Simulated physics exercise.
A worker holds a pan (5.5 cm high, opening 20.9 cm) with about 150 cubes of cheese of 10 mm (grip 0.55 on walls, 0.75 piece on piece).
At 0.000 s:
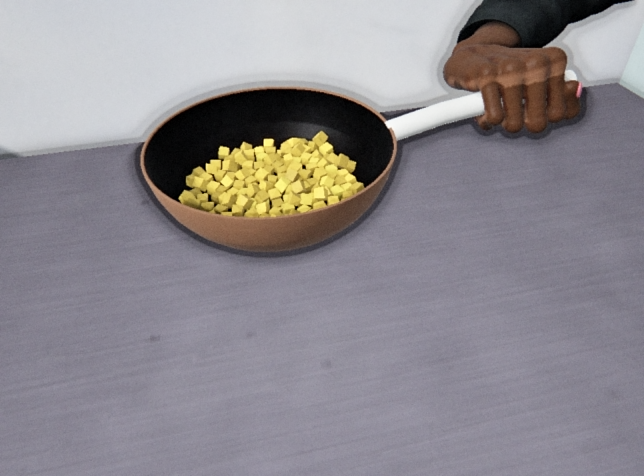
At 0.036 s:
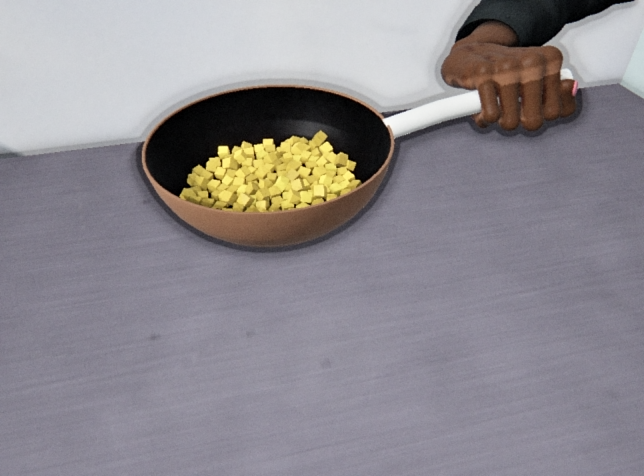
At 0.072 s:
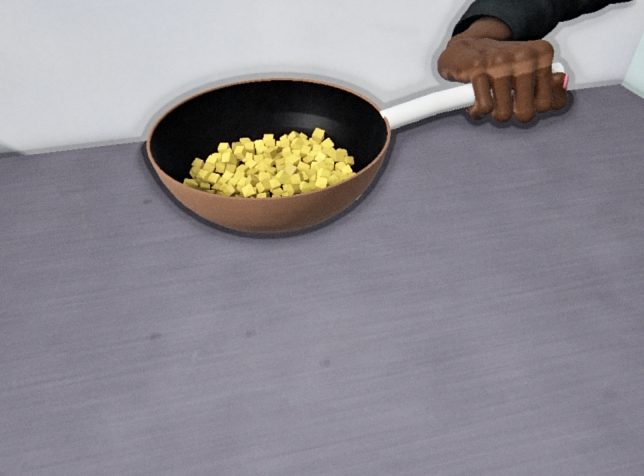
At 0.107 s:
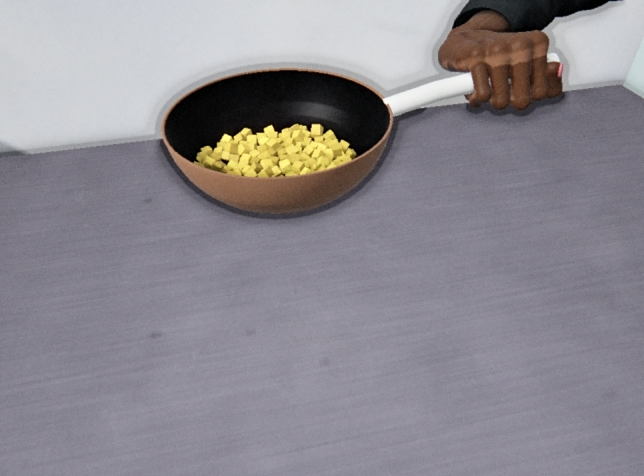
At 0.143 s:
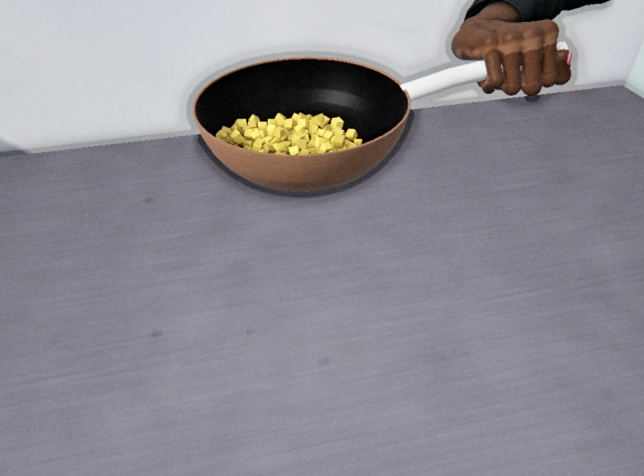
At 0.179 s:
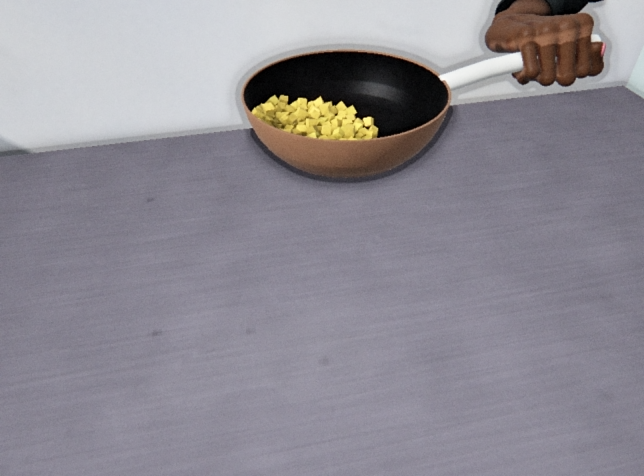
At first, a hand at the right grips the white handle of a brown pan with a dark inside, holding a heap of small yellow cubes over a grey surface. The hand lifts the pan slightly up and away, then swings it rightward, and the cubes bunch toward its left side.
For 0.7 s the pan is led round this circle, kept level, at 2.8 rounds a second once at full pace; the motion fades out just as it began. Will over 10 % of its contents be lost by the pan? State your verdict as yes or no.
Verdict: Yes.
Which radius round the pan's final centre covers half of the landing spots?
It comes to close to 58 centimetres.
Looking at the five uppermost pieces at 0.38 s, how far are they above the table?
Roughly 24 cm.
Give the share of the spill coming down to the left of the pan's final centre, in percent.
About 60 per cent.
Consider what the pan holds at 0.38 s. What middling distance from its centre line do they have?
About 8.5 cm.
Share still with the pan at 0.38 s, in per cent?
Roughly 60 per cent.
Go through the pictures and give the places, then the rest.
In the first frame, pan at (279, 226); tilt 0 degrees; moved 0.0 cm; top of the load at (288, 146).
In the second frame, pan at (278, 221); tilt 0 degrees; moved 0.6 cm; top of the load at (268, 145).
In the third frame, pan at (278, 206); tilt 0 degrees; moved 2.2 cm; top of the load at (286, 140).
In the fourth frame, pan at (284, 186); tilt 0 degrees; moved 4.8 cm; top of the load at (288, 133).
In the fifth frame, pan at (305, 163); tilt 0 degrees; moved 8.4 cm; top of the load at (302, 120).
In the sixth frame, pan at (344, 149); tilt 0 degrees; moved 12.3 cm; top of the load at (312, 106). Its speed is now 1.52 m/s.
Then, at 0.38 s, pan 60 %, in the air 40 %; middle of the pieces not yet landed near (506, 180).
After 0.56 s, fallen right of where it stops 10 %, fallen in front of where it stops 15 %, pan 20 %, in the air 55 %; middle of the pieces not yet landed near (290, 297).
Then, at 0.71 s, fallen right of where it stops 10 %, fallen in front of where it stops 35 %, pan 10 %, fallen left of where it stops 25 %, in the air 20 %; middle of the pieces not yet landed near (371, 77).
After 0.86 s, fallen right of where it stops 15 %, fallen behind where it stops 10 %, fallen in front of where it stops 35 %, pan 10 %, fallen left of where it stops 25 %; middle of the pieces not yet landed near (557, 210).
By 2.2 s all is still; fallen right of where it stops 15 %, fallen behind where it stops 10 %, fallen in front of where it stops 35 %, pan 10 %, fallen left of where it stops 25 %.
